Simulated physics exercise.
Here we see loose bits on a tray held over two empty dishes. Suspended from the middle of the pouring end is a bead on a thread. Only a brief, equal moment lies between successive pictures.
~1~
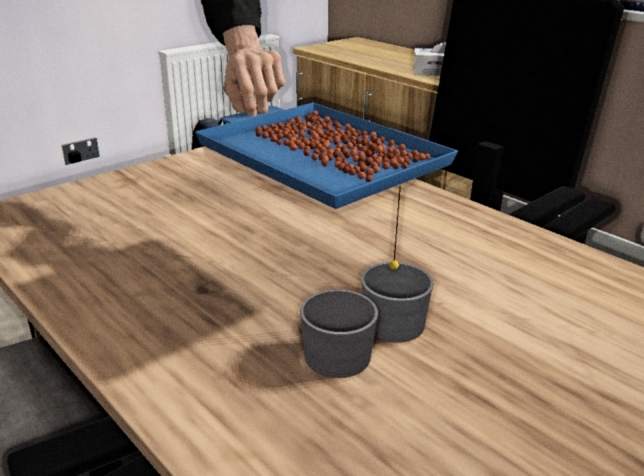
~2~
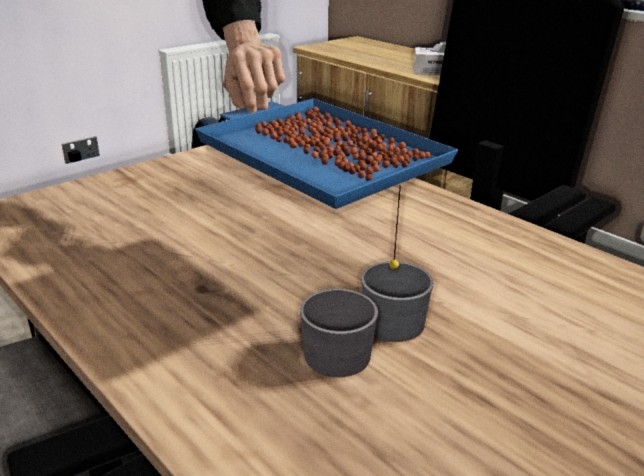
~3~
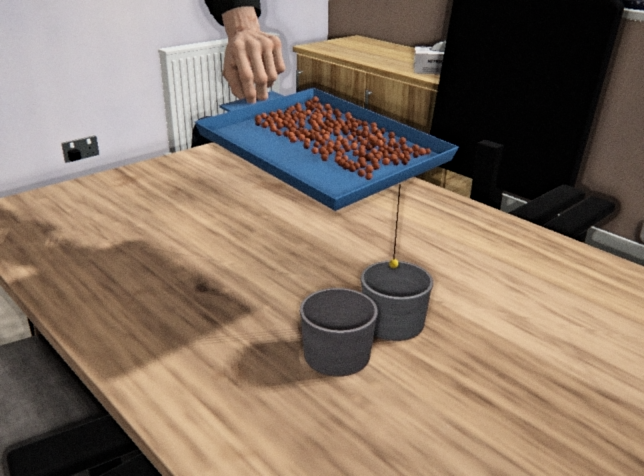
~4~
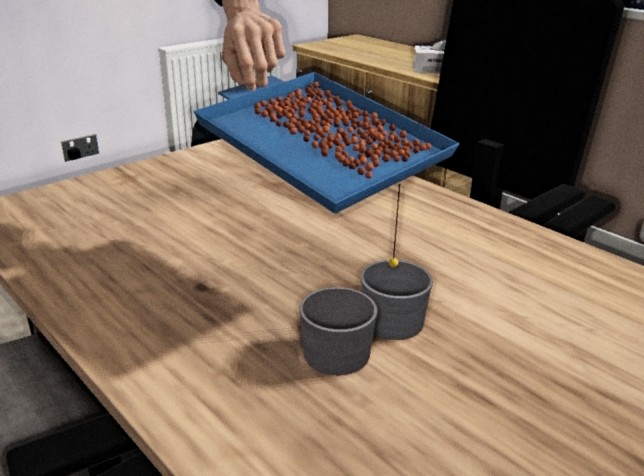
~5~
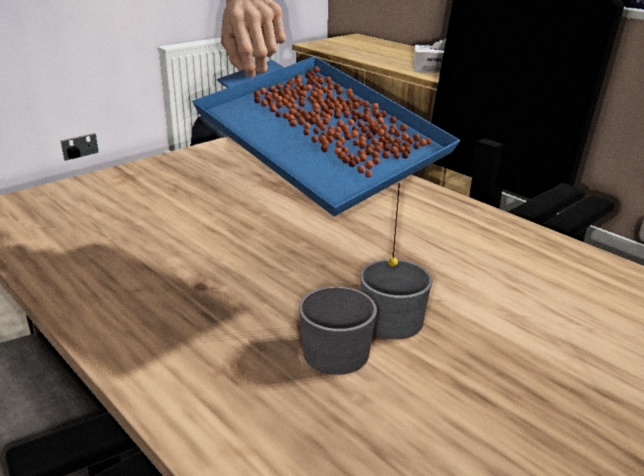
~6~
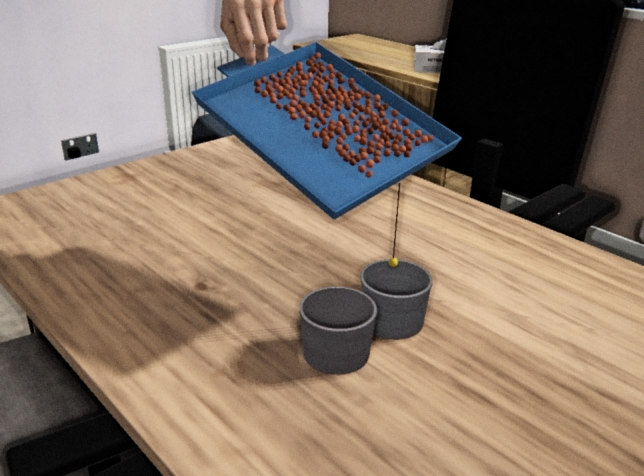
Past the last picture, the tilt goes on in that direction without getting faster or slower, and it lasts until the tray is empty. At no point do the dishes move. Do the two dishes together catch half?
Looks like the dishes end up with the bulk of it in the end.
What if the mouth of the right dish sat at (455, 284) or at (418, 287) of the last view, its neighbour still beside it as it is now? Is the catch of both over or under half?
At place one the minor share; at place two the minor share.
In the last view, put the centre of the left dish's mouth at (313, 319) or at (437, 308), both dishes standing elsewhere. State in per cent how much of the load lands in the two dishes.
Close to 60 in a hundred first, close to 0 in a hundred second.
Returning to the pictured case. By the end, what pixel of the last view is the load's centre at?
Near (342, 344), more or less.
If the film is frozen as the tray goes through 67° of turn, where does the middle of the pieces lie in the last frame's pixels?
Near (347, 183).
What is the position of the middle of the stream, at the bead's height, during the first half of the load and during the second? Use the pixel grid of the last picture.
Close to (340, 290), then close to (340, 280).
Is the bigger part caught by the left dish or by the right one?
It turns out to be the left-positioned one.
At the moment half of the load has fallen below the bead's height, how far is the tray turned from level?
Angle: Approx. 110 degrees.
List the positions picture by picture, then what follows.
Corners of the pouring end near (336, 193) and (452, 151), level; middle of the load near (336, 142), clay pellets; left dish near (365, 346); right dish near (422, 313); bead on its thread near (394, 265), in the first frame.
Corners of the pouring end near (336, 194) and (452, 149), level; middle of the load near (336, 139), in the second frame.
Corners of the pouring end near (336, 196) and (453, 147), tipped barely, lowest at the left corner; middle of the load near (336, 133), in the third frame.
Corners of the pouring end near (336, 199) and (454, 143), tipped a little, lowest at the left corner; middle of the load near (337, 124), in the fourth frame.
Corners of the pouring end near (335, 203) and (454, 140), tipped a little, lowest at the left corner; middle of the load near (337, 116), in the fifth frame.
Corners of the pouring end near (336, 207) and (456, 138), tipped clearly, lowest at the left corner; middle of the load near (338, 108); left dish near (363, 343); right dish near (421, 310), in the sixth frame.
Shortly afterwards, tray tipped steeply; all but a few on the tray; only a few in the left dish; only a few outside both; a little in the air.
Next, tray tipped past a quarter turn; near a quarter on the tray; near a third in the left dish; only a few in the right dish; a little outside both; near a third in the air.
Some moments later, tray tipped past a quarter turn; near two thirds in the left dish; a little in the right dish; near a third outside both.
In the end, tray tipped past a quarter turn; near two thirds in the left dish; a little in the right dish; near a third outside both.
